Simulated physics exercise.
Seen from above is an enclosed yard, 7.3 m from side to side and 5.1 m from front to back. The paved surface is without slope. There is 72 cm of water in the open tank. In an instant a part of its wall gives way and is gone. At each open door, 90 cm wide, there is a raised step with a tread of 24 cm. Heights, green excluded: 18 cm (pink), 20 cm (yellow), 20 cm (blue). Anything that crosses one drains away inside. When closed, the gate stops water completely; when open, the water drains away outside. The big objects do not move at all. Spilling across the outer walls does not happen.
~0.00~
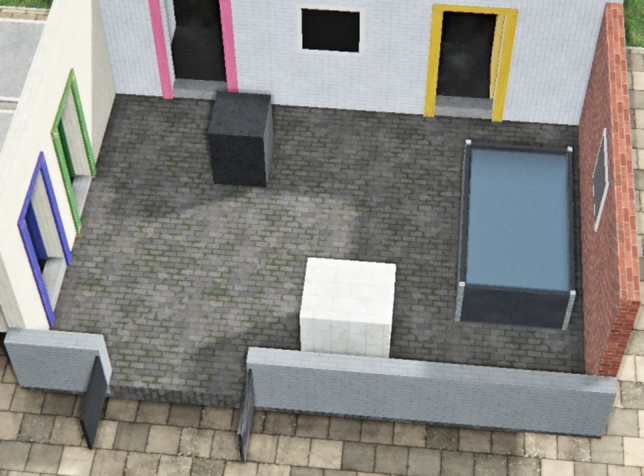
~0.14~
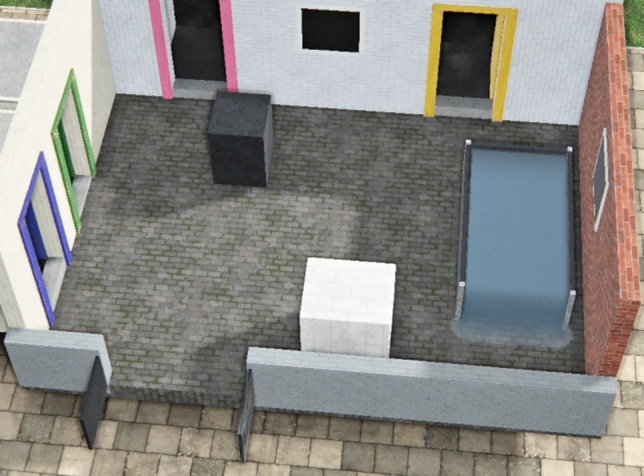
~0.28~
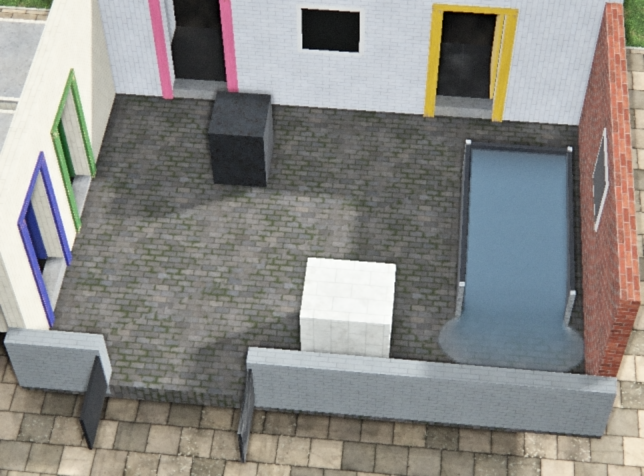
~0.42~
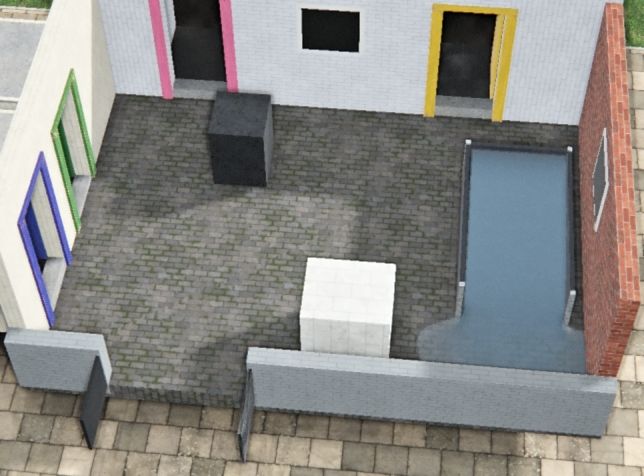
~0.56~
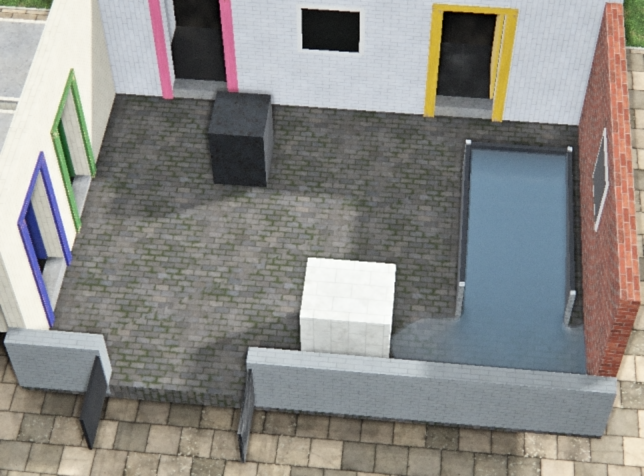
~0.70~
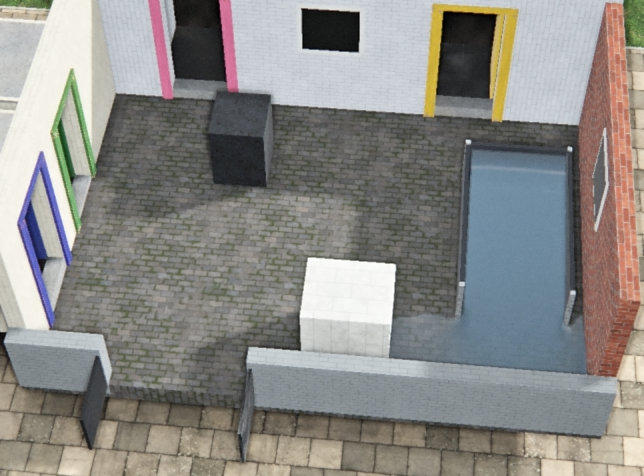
Water poured out of an open tank in a paved yard when its front side vanished, fanning across the paving to the low grey wall and then creeping left behind the white block.
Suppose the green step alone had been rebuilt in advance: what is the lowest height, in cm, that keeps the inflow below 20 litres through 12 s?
About 5.5 cm.
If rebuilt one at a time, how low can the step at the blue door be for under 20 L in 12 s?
Blue door - some 10.0 centimetres.
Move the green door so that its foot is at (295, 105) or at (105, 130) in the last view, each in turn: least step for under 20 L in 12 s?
About 5.5 cm, then about 11.5 cm.
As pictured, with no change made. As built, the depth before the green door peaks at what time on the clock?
Roughly 8.5 s.
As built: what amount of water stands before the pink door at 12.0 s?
About 6.0 cm.
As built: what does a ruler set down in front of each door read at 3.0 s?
In cm - pink: 0, green: 0, yellow: 0, blue: 13.
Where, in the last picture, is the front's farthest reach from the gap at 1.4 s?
In the last picture, around (252, 381).
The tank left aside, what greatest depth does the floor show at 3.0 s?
Close to 40 centimetres.
After 1.4 s water covers 10 % of the floor, deepest (55 cm) near (566, 407); it has not reached the green door.
After 3.0 s water covers 45 % of the floor, deepest (40 cm) near (390, 358); it has not reached the green door.
After 12.0 s water covers 100 % of the floor, deepest (14 cm) near (53, 319); 5 cm at the green door, 16 litres in over its 6 cm step.
At the green door as built, the water arrived by 3.6 s and peaked near 10 cm at 8.6 s.
Run again over the same 12 s with other heights there, 33 litres in over 4.5 cm, 12 litres over 6.5 cm. The limit of 20 litres is kept from about 5.5 cm up.
